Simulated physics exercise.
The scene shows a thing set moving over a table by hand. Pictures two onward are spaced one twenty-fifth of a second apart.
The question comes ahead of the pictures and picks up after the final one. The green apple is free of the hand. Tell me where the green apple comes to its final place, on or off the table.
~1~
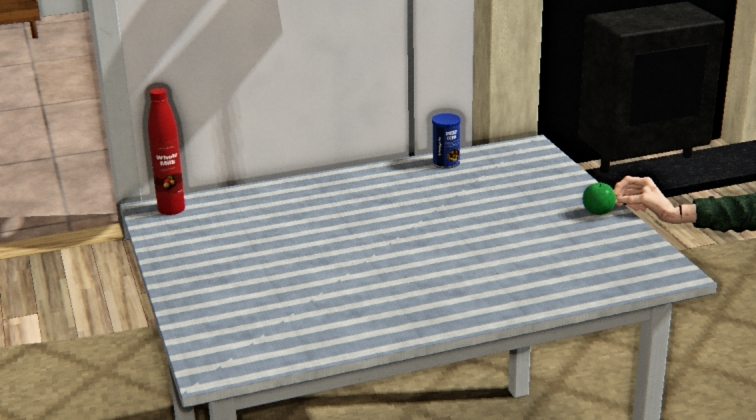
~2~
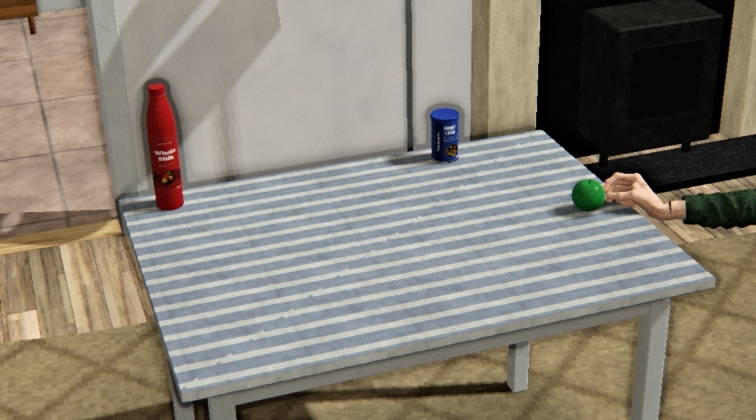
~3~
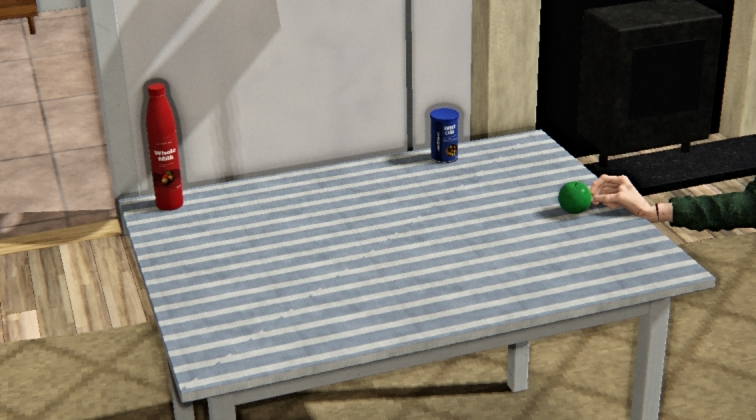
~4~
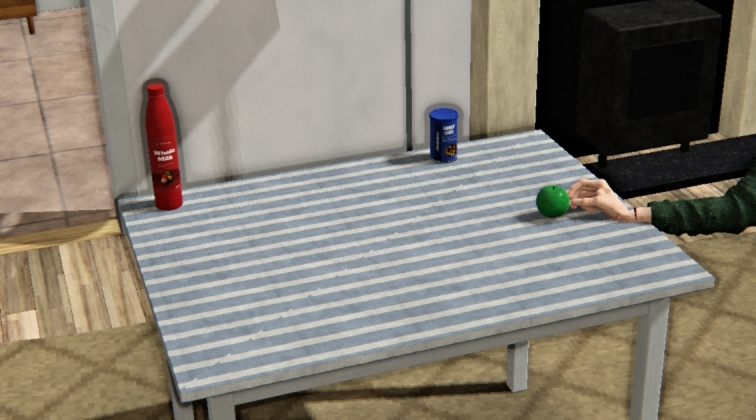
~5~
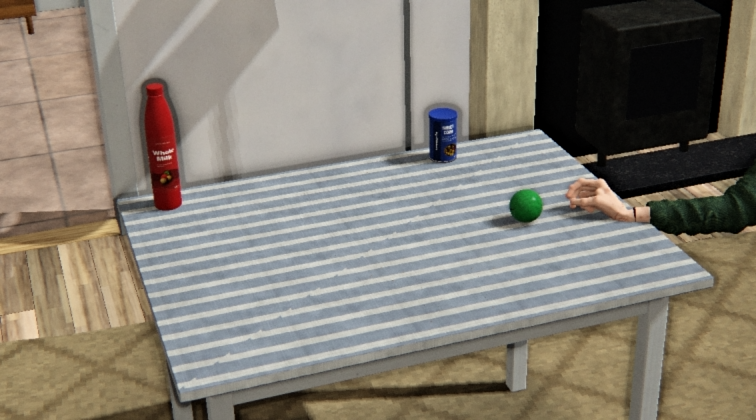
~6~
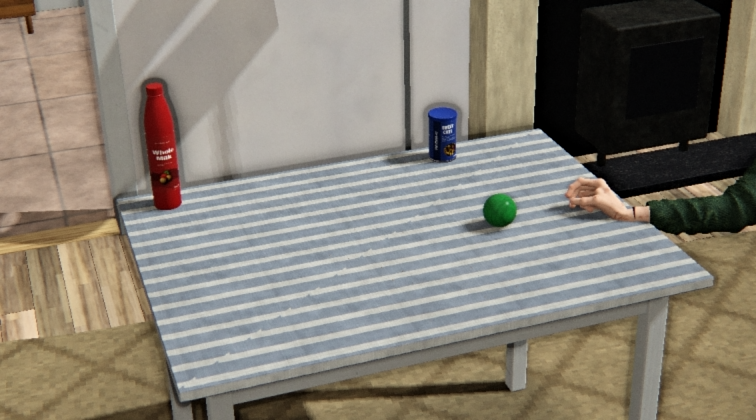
Off the table.
Then, 0.30 s past the last view, green apple displaced well along near (304, 247).
Then, 0.60 s past the last view, green apple now off the table.
Then, 0.90 s past the last view, things are still on the move.
Finally, off the table, green apple.
